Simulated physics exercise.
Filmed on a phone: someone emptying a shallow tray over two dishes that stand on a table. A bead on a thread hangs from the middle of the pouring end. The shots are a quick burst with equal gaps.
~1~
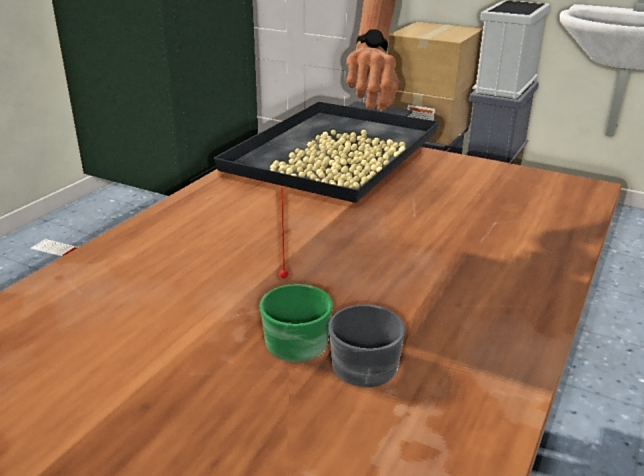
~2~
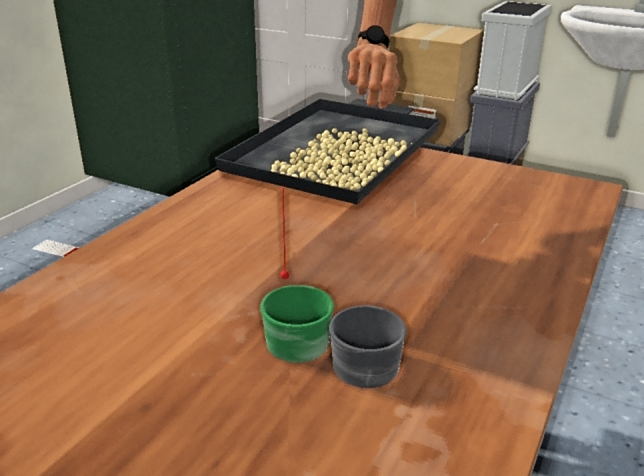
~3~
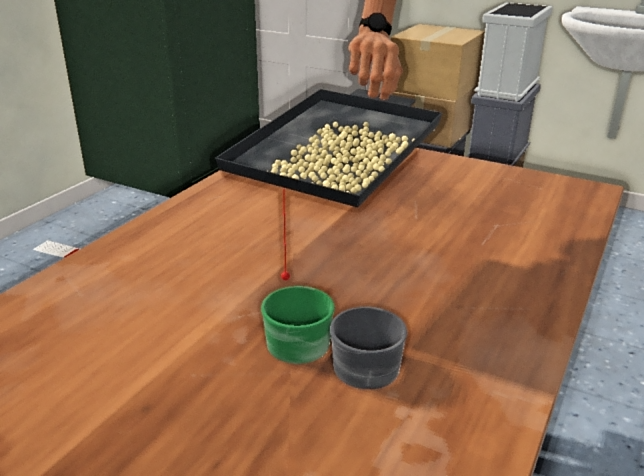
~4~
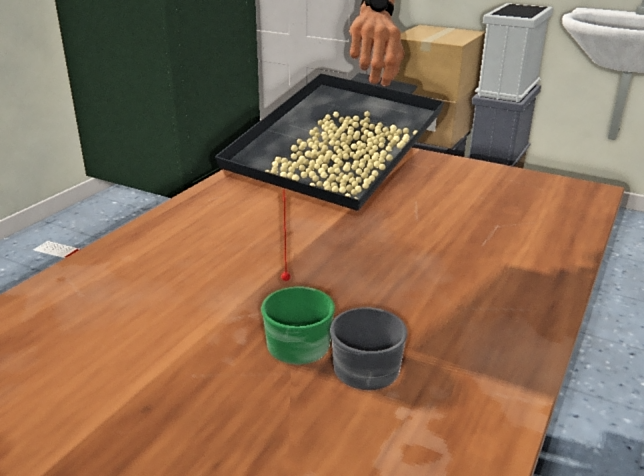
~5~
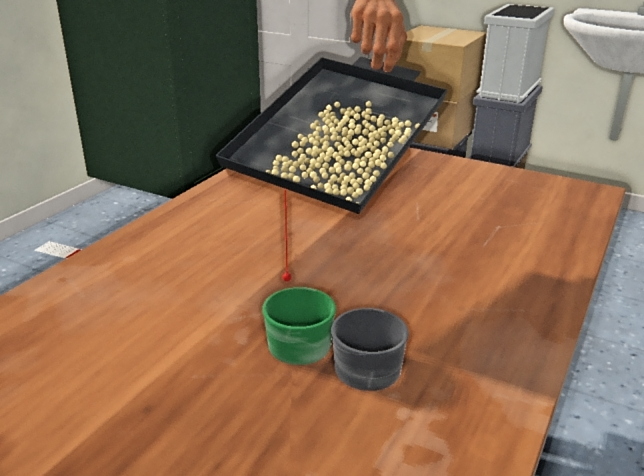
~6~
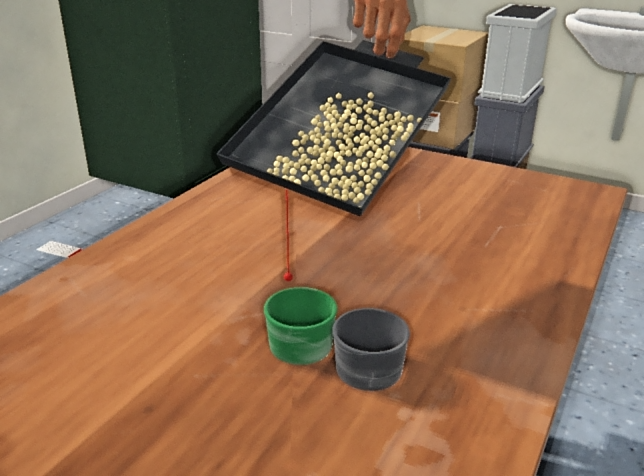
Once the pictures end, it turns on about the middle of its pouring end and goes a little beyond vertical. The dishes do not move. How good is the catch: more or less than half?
They take the larger part between them.
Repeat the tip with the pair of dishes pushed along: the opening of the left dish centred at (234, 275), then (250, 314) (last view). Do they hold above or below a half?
The first try: Not half. The second: The smaller part.
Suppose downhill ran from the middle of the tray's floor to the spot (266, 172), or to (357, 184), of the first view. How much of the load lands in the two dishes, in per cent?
About 0 and 20 per cent.
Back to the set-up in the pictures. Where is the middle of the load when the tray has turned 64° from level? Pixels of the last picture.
At about (342, 173).
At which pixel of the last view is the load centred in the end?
Roughly at (356, 357).
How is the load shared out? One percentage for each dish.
For the left dish some 20 %, for the right dish some 50 %.
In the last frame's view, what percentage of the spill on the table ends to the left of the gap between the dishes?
Some 30 per cent.
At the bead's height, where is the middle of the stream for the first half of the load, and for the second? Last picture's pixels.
Around (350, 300) and then (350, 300).
Soon after the last picture, tray tipped steeply; nearly all on the tray; a stray few in the air.
A little later, tray tipped past a quarter turn; about a third on the tray; about a quarter in the right dish; a small part in the left dish; a stray few outside both; about a third in the air.
Later still, tray tipped past a quarter turn; about half in the right dish; about a quarter in the left dish; about a third outside both; a stray few in the air.
At rest, tray tipped past a quarter turn; about half in the right dish; about a quarter in the left dish; about a third outside both; a stray few in the air.
